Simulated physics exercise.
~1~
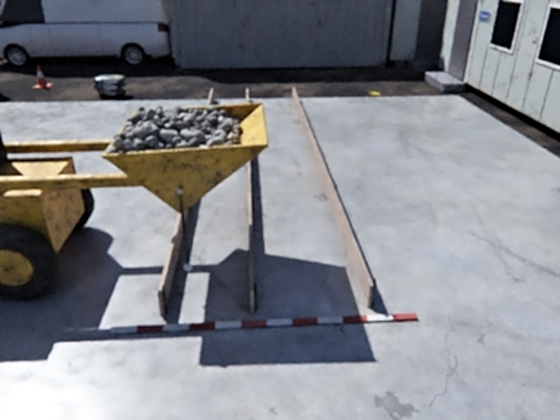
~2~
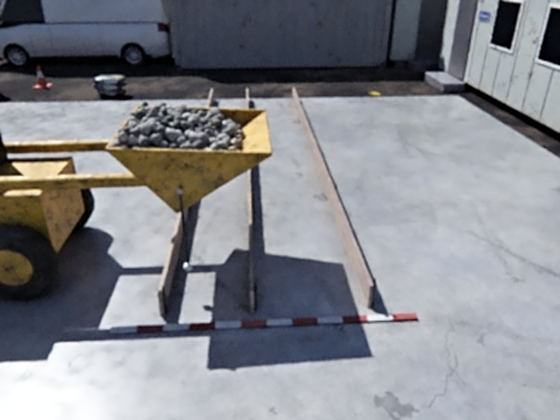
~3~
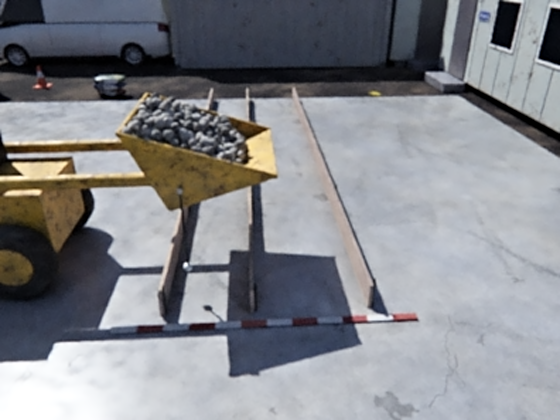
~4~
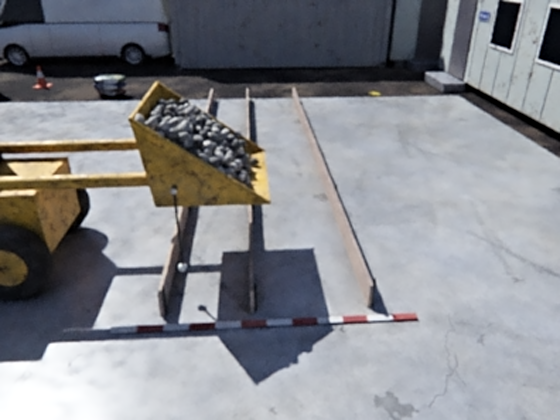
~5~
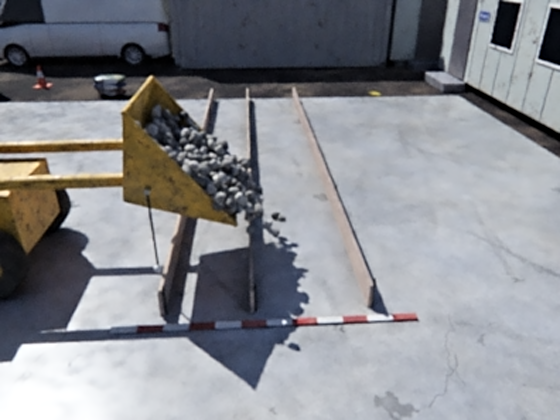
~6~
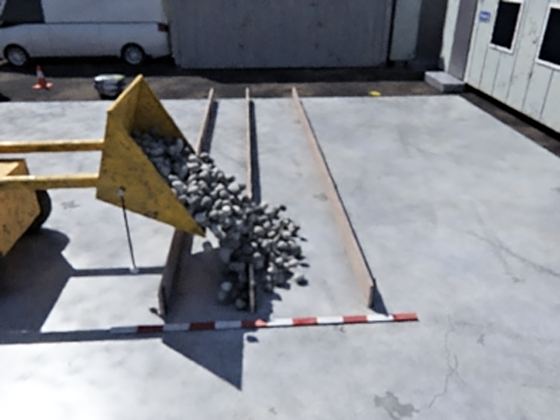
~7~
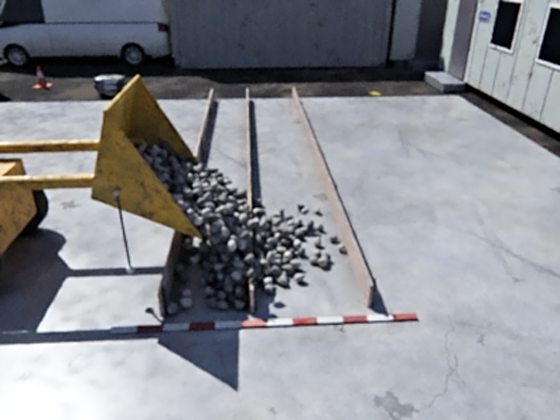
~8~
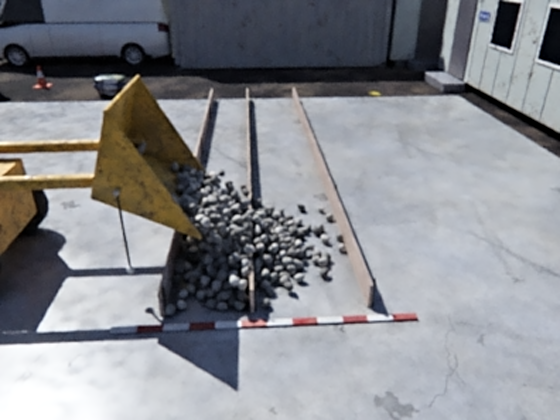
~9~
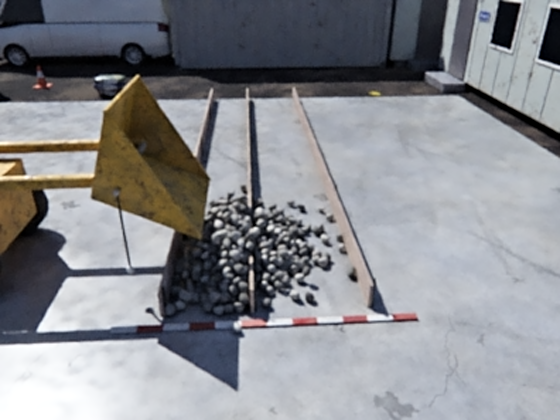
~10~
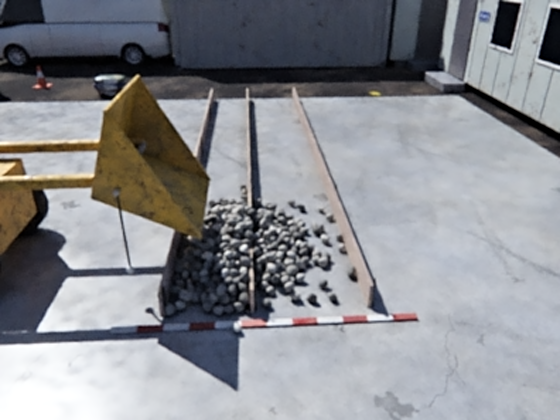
On a sunlit concrete yard, with a white van and a wall behind, a yellow loader holds a bucket heaped with grey stones above three long boards laid on edge. The bucket tips gradually to the right, and the stones slide toward its lower lip. As it steepens, the first few drop, and then the load pours out while the machine backs away to the left. Stones pile up between the boards, some spreading right past the middle one. The bucket stays steeply tilted and empties, leaving a low heap mostly in the left bay.
